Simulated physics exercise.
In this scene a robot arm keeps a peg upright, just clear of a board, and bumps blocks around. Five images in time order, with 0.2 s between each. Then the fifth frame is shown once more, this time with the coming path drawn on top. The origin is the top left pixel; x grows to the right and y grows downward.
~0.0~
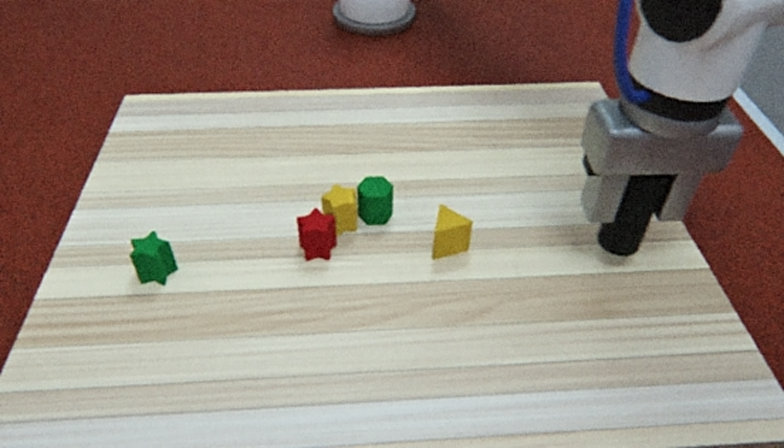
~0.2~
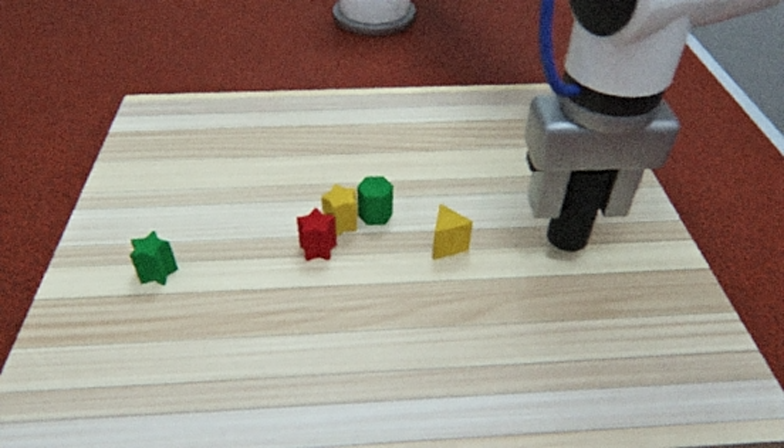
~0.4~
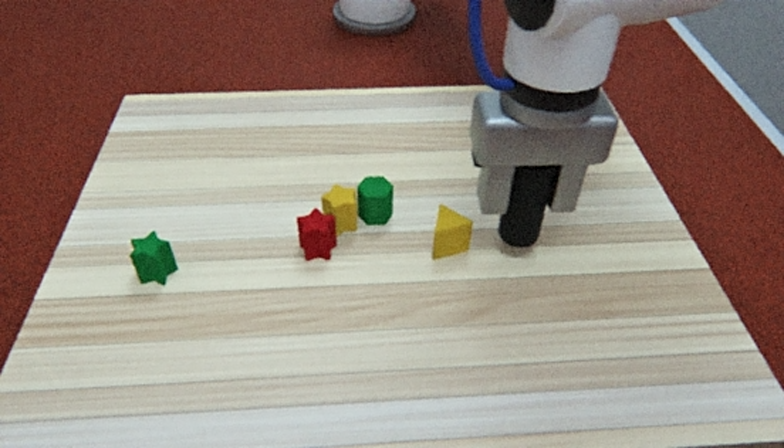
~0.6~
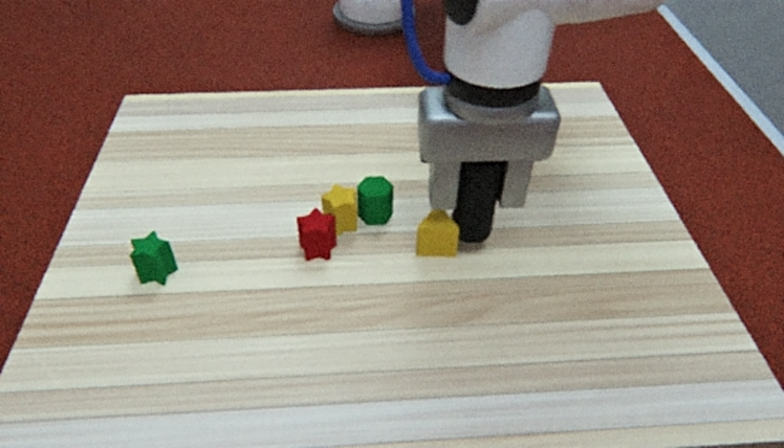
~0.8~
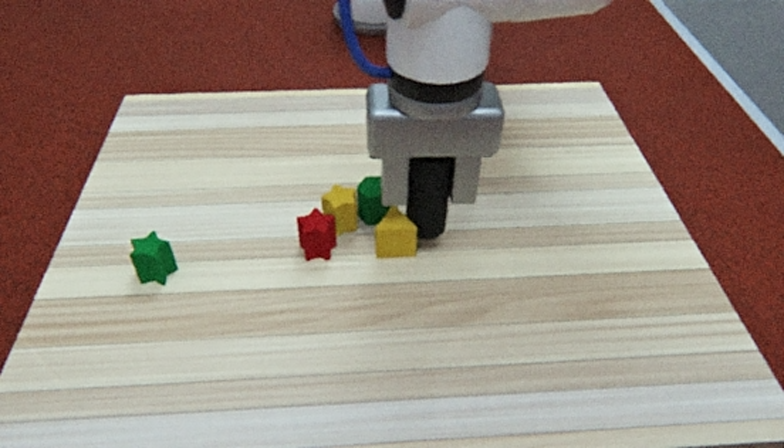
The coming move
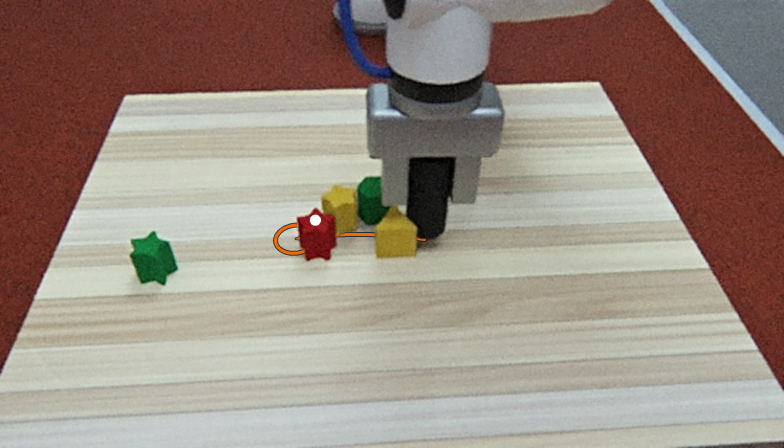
A robot arm moves left across the board and pushes the yellow triangular block left.
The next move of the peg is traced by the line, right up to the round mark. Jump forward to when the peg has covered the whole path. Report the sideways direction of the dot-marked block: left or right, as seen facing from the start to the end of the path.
It goes toward the left-hand side.
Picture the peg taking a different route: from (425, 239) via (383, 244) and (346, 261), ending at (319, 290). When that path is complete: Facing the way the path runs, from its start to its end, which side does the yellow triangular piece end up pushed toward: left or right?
It slides rightward.
The line goes from (425, 239) by way of (382, 235) and (339, 235) to (296, 239); the dot is on the red star-shaped block.
The first path, step by step. One third of the way, peg at (380, 221); green six-sided block at (369, 182), turned 25° clockwise; yellow triangular piece at (358, 224), turned 25° anticlockwise.
Two thirds of the way, peg at (336, 221); red star-shaped block at (303, 223); yellow star-shaped block at (315, 189), turned 20° anticlockwise; green six-sided block at (363, 181), turned 50° clockwise; yellow triangular piece at (342, 232), turned 40° anticlockwise.
At the end, peg at (294, 225); red star-shaped block at (279, 234), turned 20° anticlockwise; yellow star-shaped block at (302, 186), turned 20° clockwise; green six-sided block at (363, 181), turned 50° clockwise; yellow triangular piece at (341, 233), turned 45° anticlockwise.
